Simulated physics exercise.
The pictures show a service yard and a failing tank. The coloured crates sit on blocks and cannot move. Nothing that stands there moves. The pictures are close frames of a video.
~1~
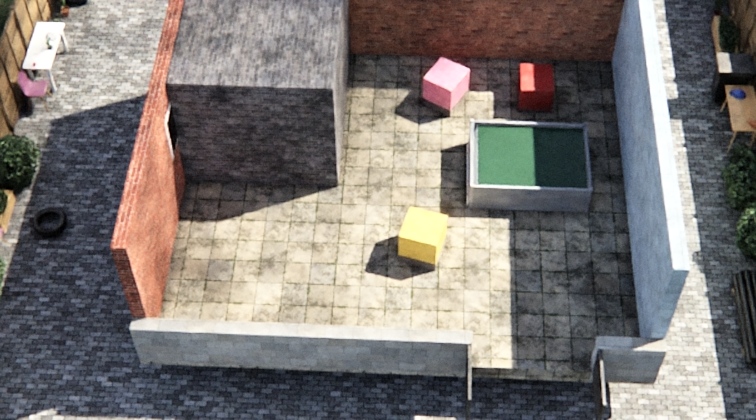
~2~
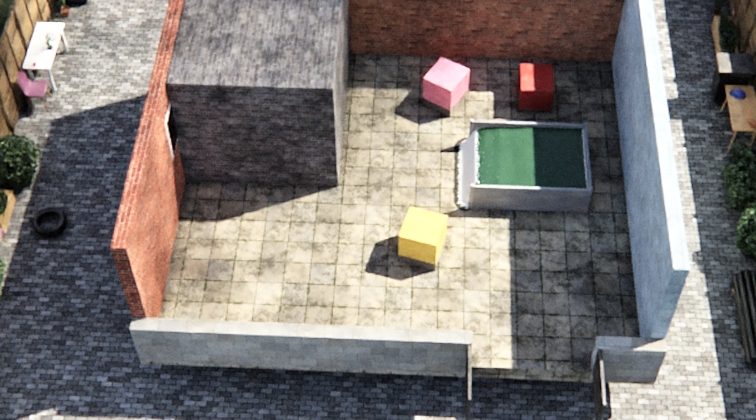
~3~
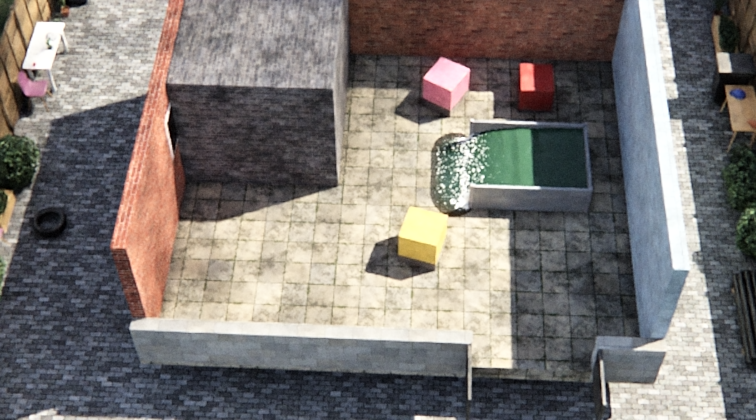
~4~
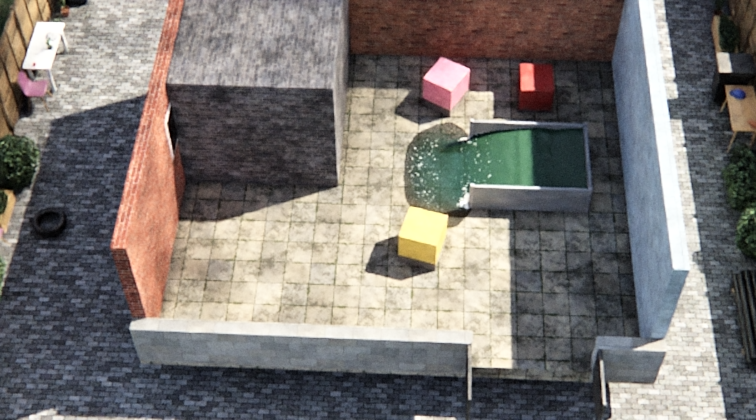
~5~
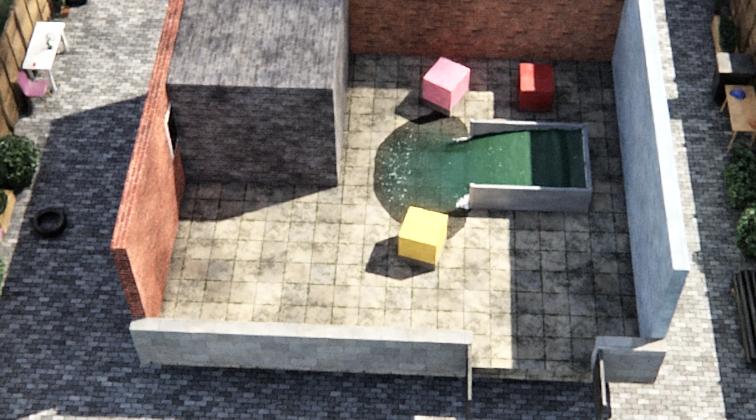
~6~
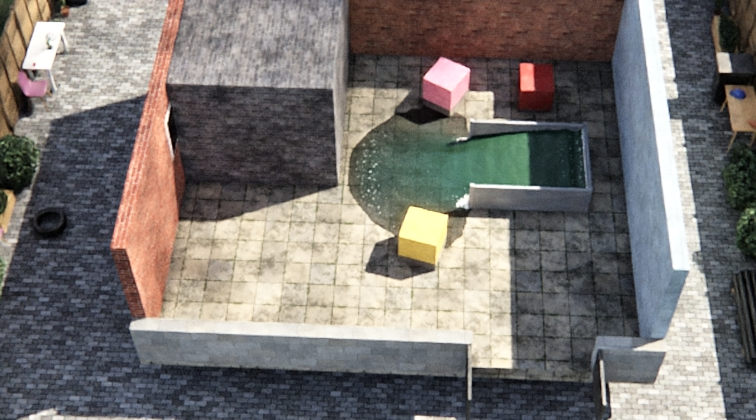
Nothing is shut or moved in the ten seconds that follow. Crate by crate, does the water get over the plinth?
One by one: The pink crate stays dry; the red crate gets wet; the yellow crate stays dry.
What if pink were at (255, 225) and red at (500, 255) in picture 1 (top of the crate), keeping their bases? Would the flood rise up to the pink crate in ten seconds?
One by one: The pink one is soaked.
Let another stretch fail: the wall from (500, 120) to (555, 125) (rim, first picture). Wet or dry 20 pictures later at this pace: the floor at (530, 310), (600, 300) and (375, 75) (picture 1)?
One after the other: Free of water, no water, awash.
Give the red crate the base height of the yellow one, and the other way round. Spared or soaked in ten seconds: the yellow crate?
One by one: Yellow crate is soaked.
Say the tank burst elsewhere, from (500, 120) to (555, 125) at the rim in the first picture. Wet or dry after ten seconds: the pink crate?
Then: The pink crate is topped.
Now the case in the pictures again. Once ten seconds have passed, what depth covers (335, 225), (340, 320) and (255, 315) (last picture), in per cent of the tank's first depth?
In that order: 8, 8 and 8 per cent.
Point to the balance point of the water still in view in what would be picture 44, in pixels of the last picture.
Around (366, 186).
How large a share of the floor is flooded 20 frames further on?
Some 50 per cent.
A moment on, water covers 25 % of the floor; the pink crate water round its plinth, the red crate not reached, the yellow crate water round its plinth.
Next, water covers 35 % of the floor; the pink crate water round its plinth, the red crate not reached, the yellow crate water round its plinth.
Then, water covers 50 % of the floor; the pink crate water round its plinth, the red crate not reached, the yellow crate water round its plinth.
Later, water covers 60 % of the floor; the pink crate water round its plinth, the red crate water round its plinth, the yellow crate water round its plinth.
In the end, water covers 85 % of the floor; the pink crate stayed above the water, the red crate was topped, the yellow crate stayed above the water.
